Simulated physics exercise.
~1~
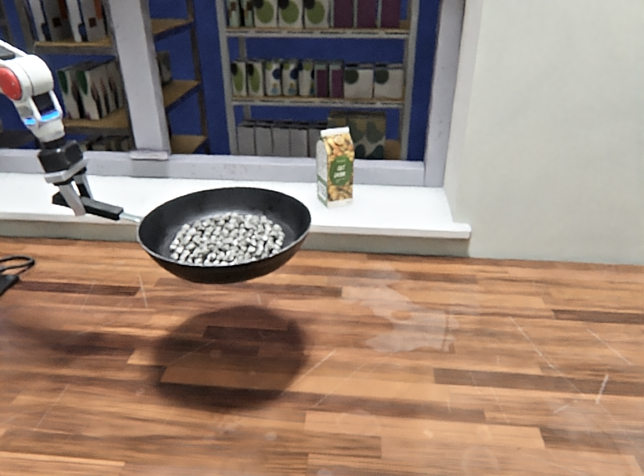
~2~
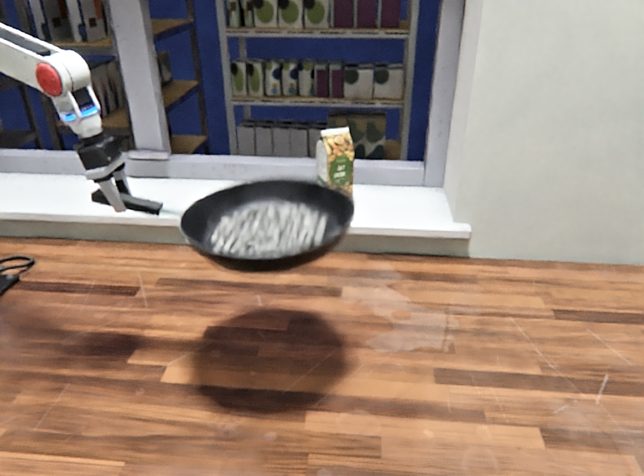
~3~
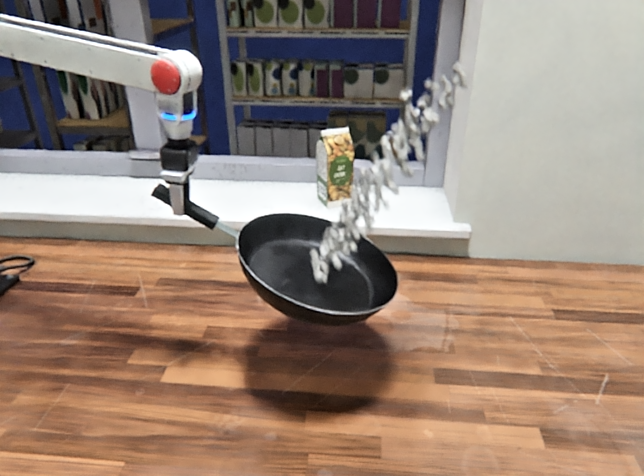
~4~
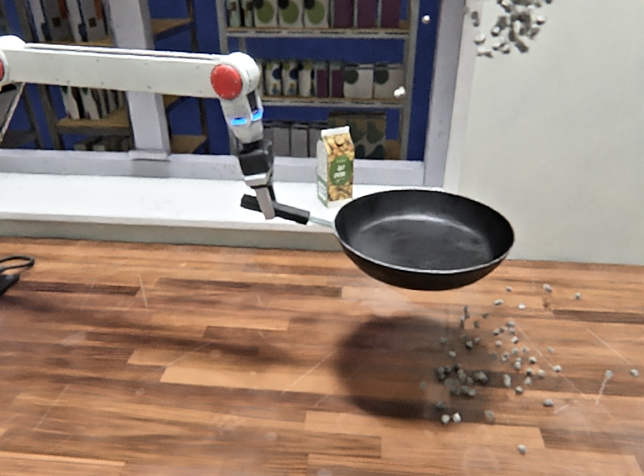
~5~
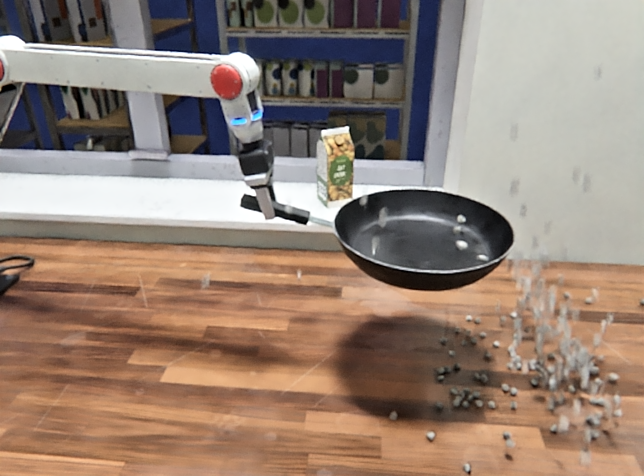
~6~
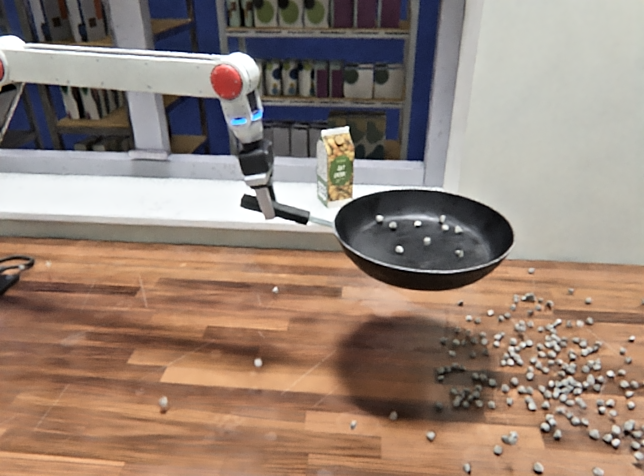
A robot arm swings a frying pan rightward, tossing pebbles that mostly scatter across the table.
